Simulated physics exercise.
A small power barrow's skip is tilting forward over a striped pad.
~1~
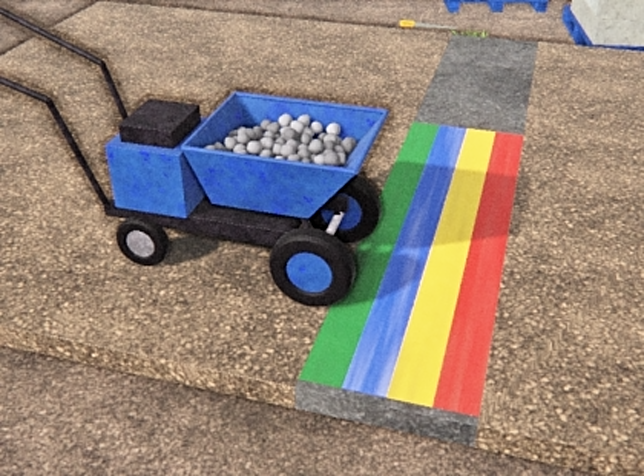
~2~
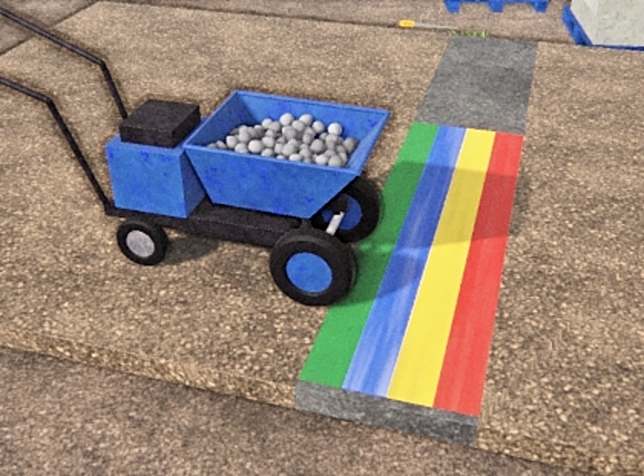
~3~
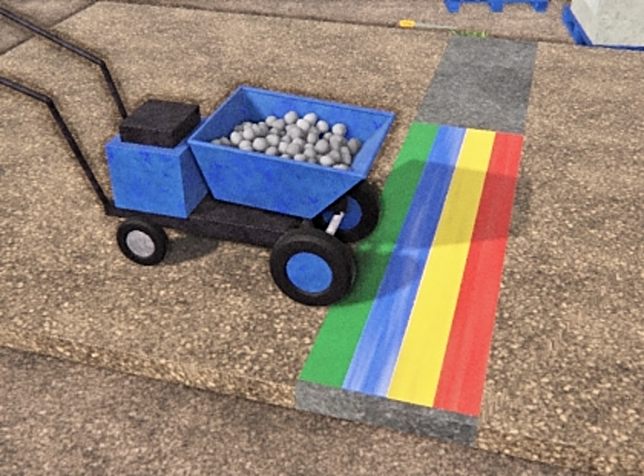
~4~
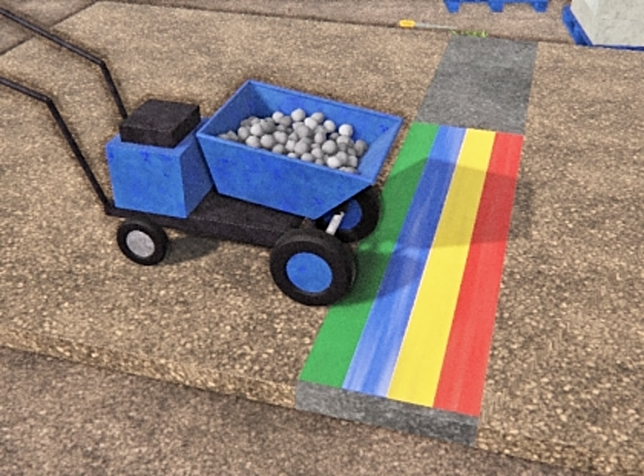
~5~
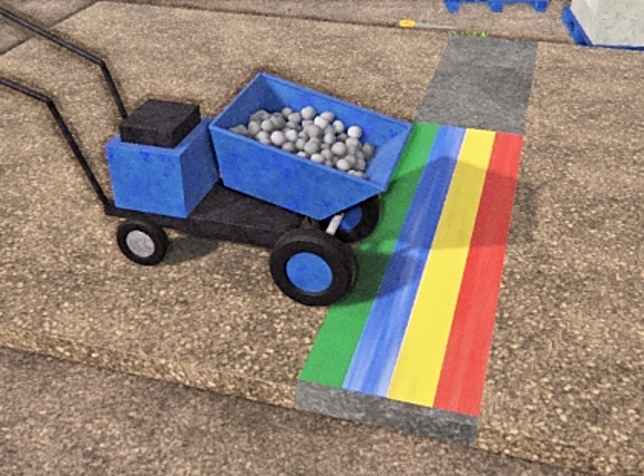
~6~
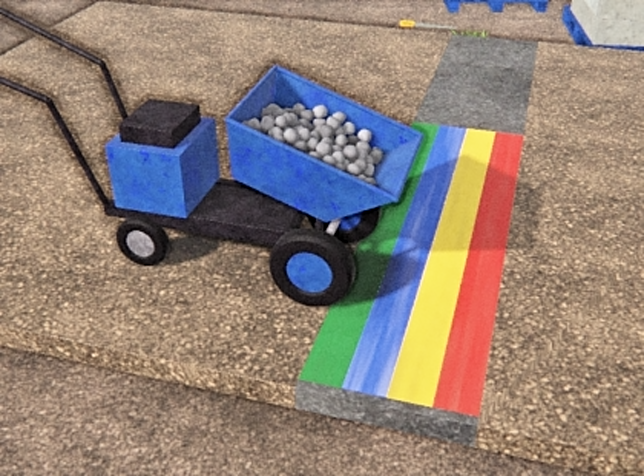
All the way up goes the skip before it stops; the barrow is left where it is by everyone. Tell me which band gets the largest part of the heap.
I would say the red band gets the largest part.
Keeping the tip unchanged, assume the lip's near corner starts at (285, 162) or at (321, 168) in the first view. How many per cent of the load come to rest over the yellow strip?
Roughly 30 per cent at the first spot and 30 per cent at the second.
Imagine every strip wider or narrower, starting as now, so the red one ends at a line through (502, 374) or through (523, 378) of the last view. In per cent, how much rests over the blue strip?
Roughly 0 percent first, then roughly 0 percent.
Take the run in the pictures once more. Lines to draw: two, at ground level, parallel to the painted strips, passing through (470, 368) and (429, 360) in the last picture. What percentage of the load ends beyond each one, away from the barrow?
About 40 % and 70 %.
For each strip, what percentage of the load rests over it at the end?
I'd say the green strip has near 0, the blue strip near 0, the yellow strip near 10 and the red strip near 35 per cent.
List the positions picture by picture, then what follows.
The first frame shows lip of the skip at (355, 172), level; top of the load at (279, 150), round cobbles; green strip at (339, 337); blue strip at (380, 345); yellow strip at (422, 353); red strip at (465, 362).
The second frame shows lip of the skip at (357, 173), level; top of the load at (280, 150).
The third frame shows lip of the skip at (363, 176), tipped barely; top of the load at (275, 141).
The fourth frame shows lip of the skip at (372, 182), tipped a little; top of the load at (279, 139).
The fifth frame shows lip of the skip at (383, 189), tipped a little; top of the load at (272, 134).
The sixth frame shows lip of the skip at (396, 199), tipped clearly; top of the load at (283, 129); green strip at (339, 337); blue strip at (380, 345); yellow strip at (422, 353); red strip at (465, 362).
Soon after the last picture, skip tipped steeply; all in the skip.
A little later, skip tipped right over; about two thirds in the skip; a small part over the yellow strip; about a quarter over the red strip; a small part off the paint.
Later still, skip tipped right over; about a quarter in the skip; a small part over the yellow strip; about a third over the red strip; about a quarter off the paint.
At rest, skip tipped right over; about a quarter in the skip; none over the green strip; none over the blue strip; a small part over the yellow strip; about a third over the red strip; about a quarter off the paint.
